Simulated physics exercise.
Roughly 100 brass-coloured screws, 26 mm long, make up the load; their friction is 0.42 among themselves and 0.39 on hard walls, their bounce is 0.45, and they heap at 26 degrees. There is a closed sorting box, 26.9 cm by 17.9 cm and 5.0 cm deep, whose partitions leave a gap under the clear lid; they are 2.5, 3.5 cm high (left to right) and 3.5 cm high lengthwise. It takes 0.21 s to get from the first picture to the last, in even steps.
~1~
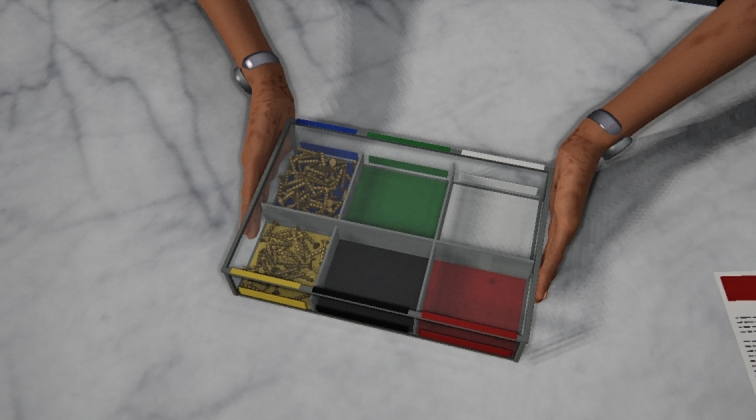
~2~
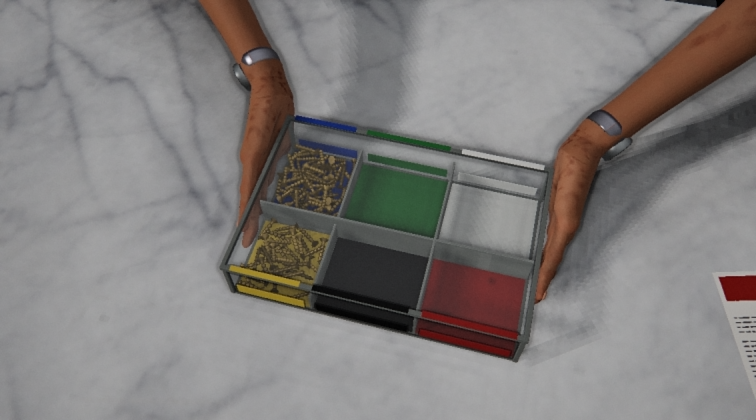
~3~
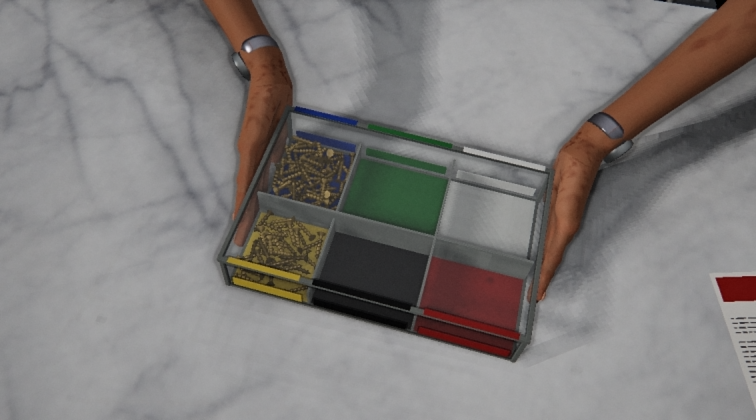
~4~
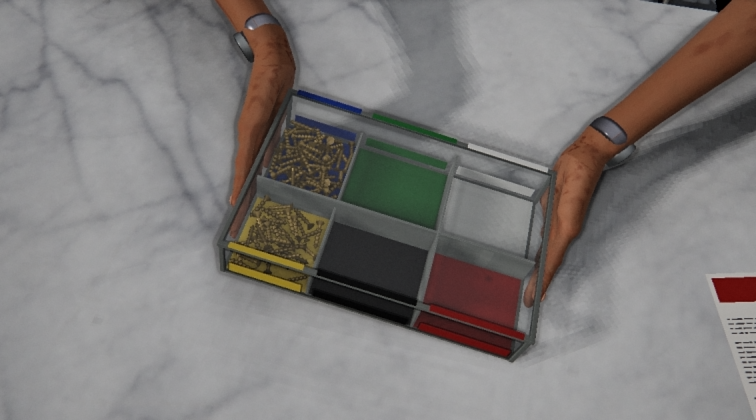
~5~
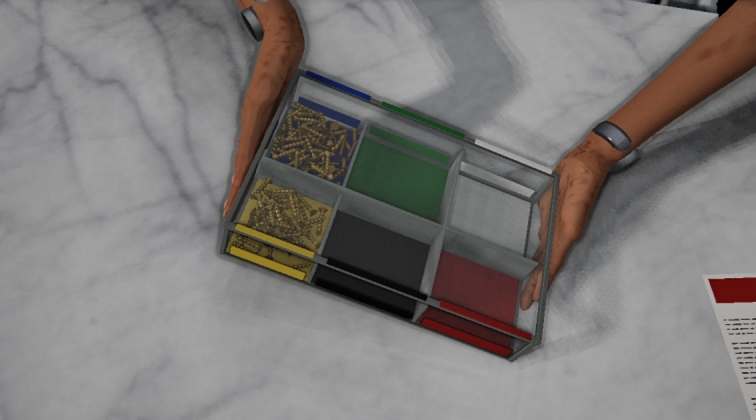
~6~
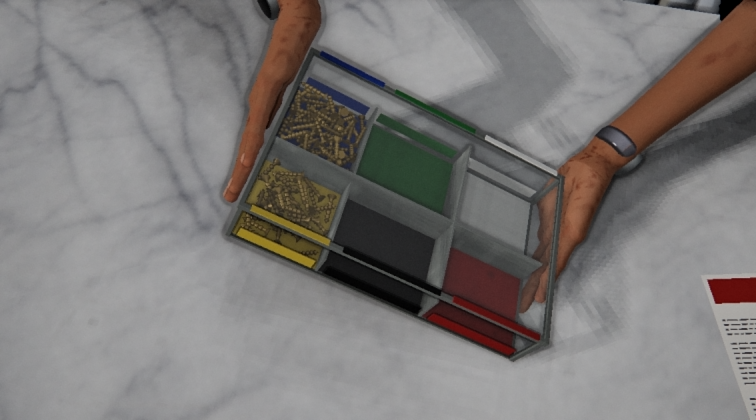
A clear-lidded sorting box holding brass-coloured screws is tilted gradually by two hands, left side rising.
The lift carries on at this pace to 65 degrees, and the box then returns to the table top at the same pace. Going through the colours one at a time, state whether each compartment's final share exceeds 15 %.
Red: Does not exceed; blue: Exceeds; green: Exceeds; yellow: Does not exceed; white: Does not exceed; black: Exceeds.
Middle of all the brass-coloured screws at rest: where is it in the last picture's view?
Near (404, 217).
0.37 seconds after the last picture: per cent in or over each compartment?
Shares - red: 0, blue: 45, green: 20, yellow: 15, white: 0, black: 20.
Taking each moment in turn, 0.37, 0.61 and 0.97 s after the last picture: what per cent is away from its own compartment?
In order: 40, then 65, then 65.
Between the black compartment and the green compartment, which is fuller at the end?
That would be the green compartment.
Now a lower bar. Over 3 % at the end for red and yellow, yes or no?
For red, it does not; for yellow, it does.
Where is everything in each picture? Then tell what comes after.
The first frame shows box tilt 0 degrees, front corners at (227, 269) and (524, 337); blue 65 %, yellow 35 %.
The second frame shows box tilt 1 degrees, front corners at (225, 266) and (524, 337).
The third frame shows box tilt 5 degrees, front corners at (223, 257) and (526, 338), lowest corner right back.
The fourth frame shows box tilt 11 degrees, front corners at (223, 242) and (530, 338), lowest corner right back.
The fifth frame shows box tilt 17 degrees, front corners at (230, 224) and (536, 339), lowest corner right back.
The sixth frame shows box tilt 24 degrees, front corners at (244, 204) and (543, 340), lowest corner right back; blue 65 %, yellow 35 %.
Then, 0.37 s after the last picture, tilt 62 degrees; blue 45 %, green 20 %, yellow 15 %, black 20 %.
Then, 0.61 s after the last picture, tilt 25 degrees; blue 30 %, green 35 %, yellow 10 %, white 5 %, black 25 %.
Then, 0.97 s after the last picture, tilt 0 degrees; blue 30 %, green 35 %, yellow 10 %, white 5 %, black 25 %.
In the end, red 0 %, blue 30 %, green 35 %, yellow 10 %, white 5 %, black 25 %.
